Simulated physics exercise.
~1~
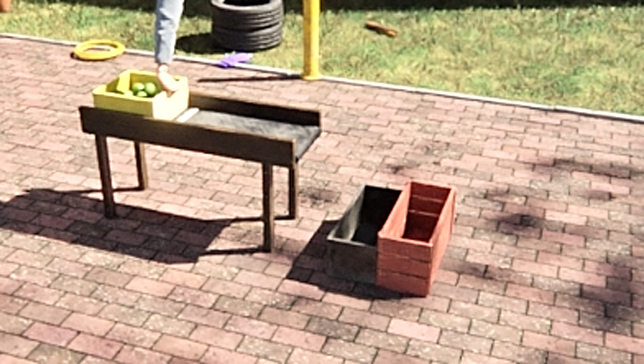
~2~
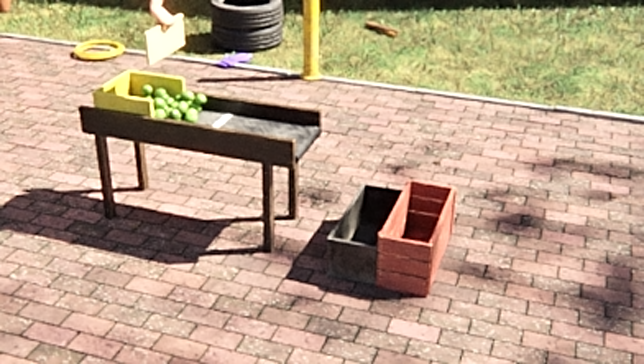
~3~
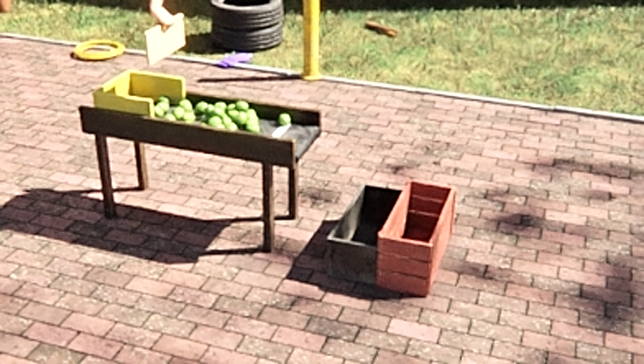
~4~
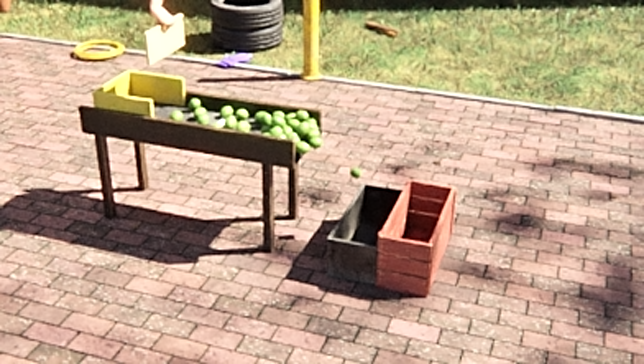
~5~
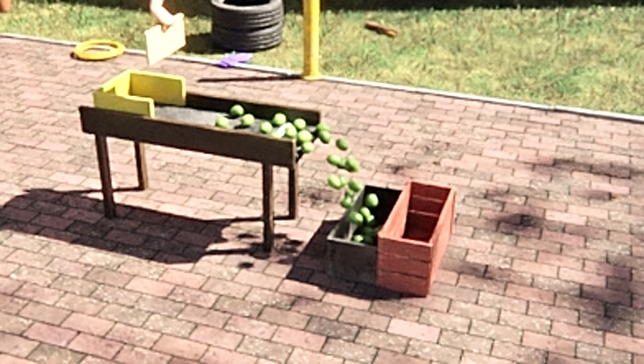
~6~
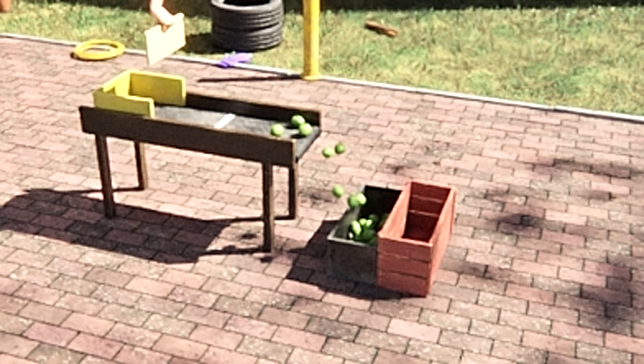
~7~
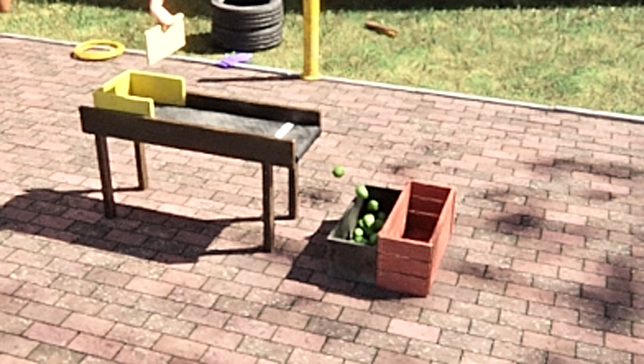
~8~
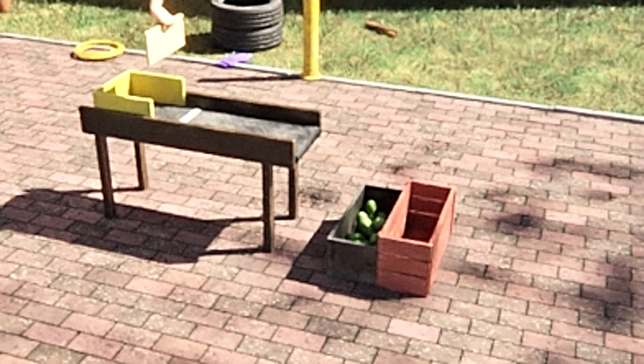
On a sunny brick patio, a hand lifted the front panel from a yellow pen on a dark table-like belt, and a heap of green limes rode right, dropped off the end and landed in the black bin, leaving the red one empty.
